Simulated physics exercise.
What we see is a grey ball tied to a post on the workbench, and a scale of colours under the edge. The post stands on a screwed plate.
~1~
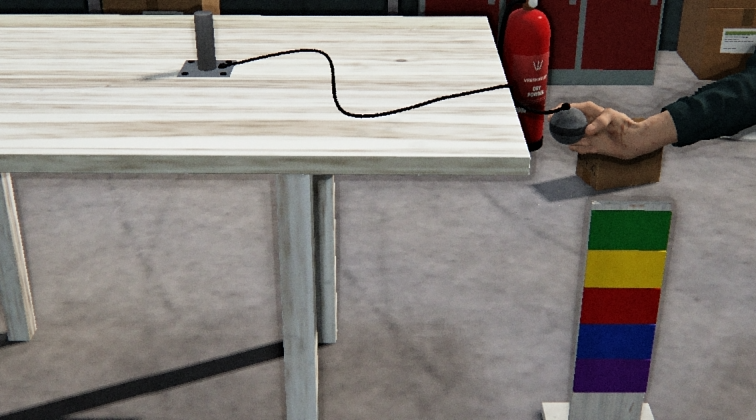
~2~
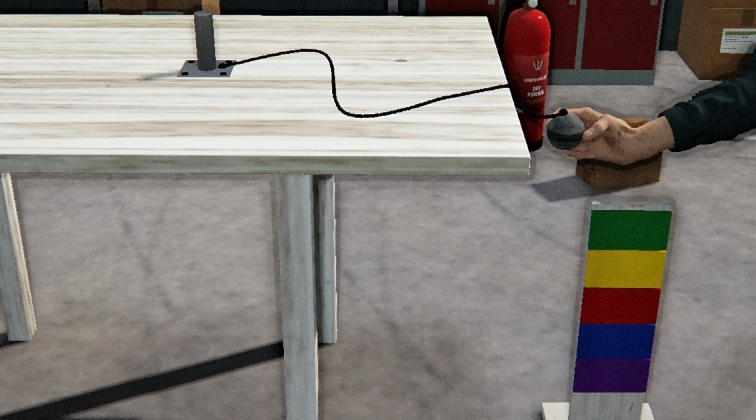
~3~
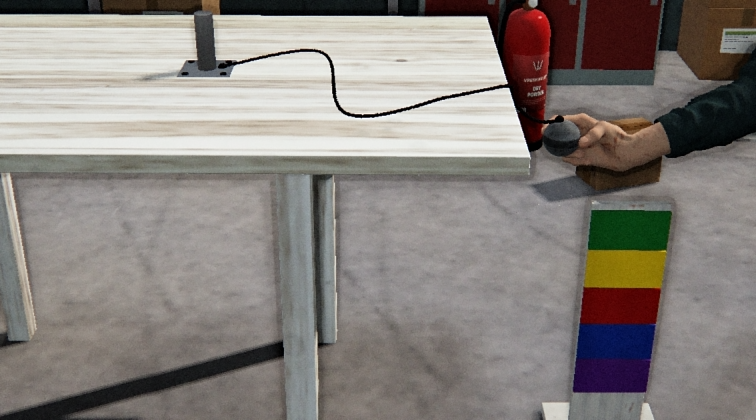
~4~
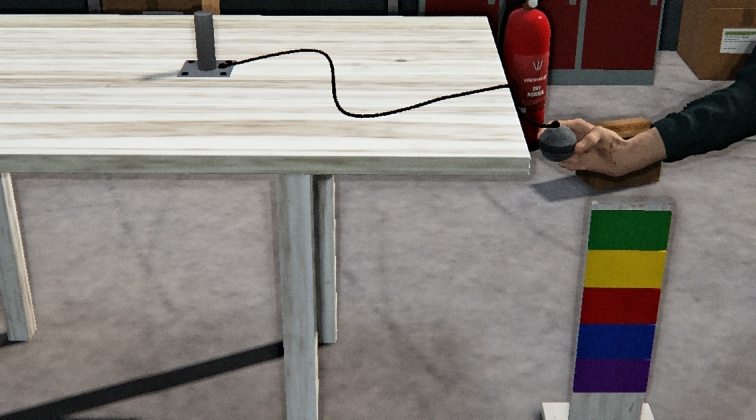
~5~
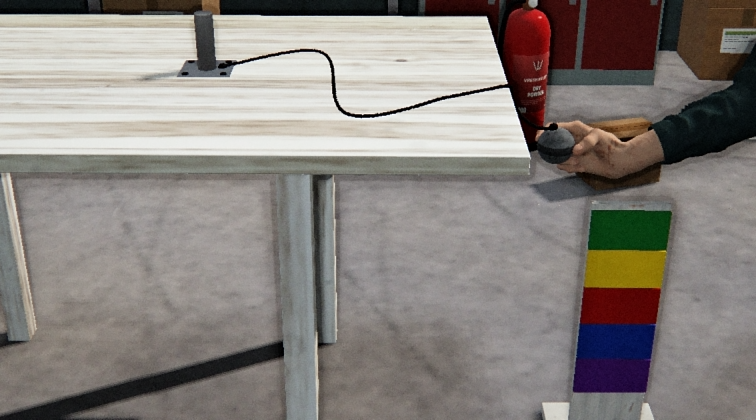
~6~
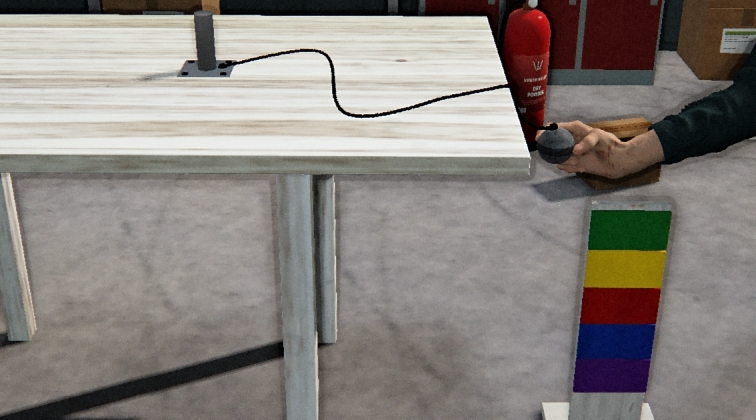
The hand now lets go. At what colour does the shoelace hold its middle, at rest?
Its centre hangs level with the blue band.
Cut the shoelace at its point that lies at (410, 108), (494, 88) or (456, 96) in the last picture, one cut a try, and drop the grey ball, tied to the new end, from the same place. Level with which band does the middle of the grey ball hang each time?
Taking them in turn: No band; yellow; green.
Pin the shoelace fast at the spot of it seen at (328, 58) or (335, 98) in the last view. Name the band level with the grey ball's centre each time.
One after the other, red; green.
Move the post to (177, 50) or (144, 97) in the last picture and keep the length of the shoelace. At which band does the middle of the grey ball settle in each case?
In that order: Red; red.
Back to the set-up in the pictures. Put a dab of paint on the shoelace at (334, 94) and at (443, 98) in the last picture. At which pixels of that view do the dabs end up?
They go to (471, 75) and to (502, 192).
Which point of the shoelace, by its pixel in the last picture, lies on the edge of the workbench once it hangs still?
At (339, 108), roughly.
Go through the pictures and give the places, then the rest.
The first picture shows grey ball (568, 126); green (630, 232); yellow (625, 270); red (621, 307); blue (616, 343); purple (612, 377).
The second picture shows grey ball (566, 132); shoelace through (261, 58) (330, 61) (335, 94) (388, 114) (475, 92).
The third picture shows grey ball (561, 138).
The fourth picture shows grey ball (558, 143); shoelace through (261, 58) (330, 61) (335, 94) (388, 114) (475, 92).
The fifth picture shows grey ball (556, 146).
The sixth picture shows grey ball (556, 146); shoelace through (261, 58) (330, 61) (335, 94) (388, 114) (475, 92).
Soon after, ball near (492, 289); level with red.
After that, ball near (500, 316); level with blue.
In the end, ball near (486, 323); level with blue. Its middle rests at the blue band.
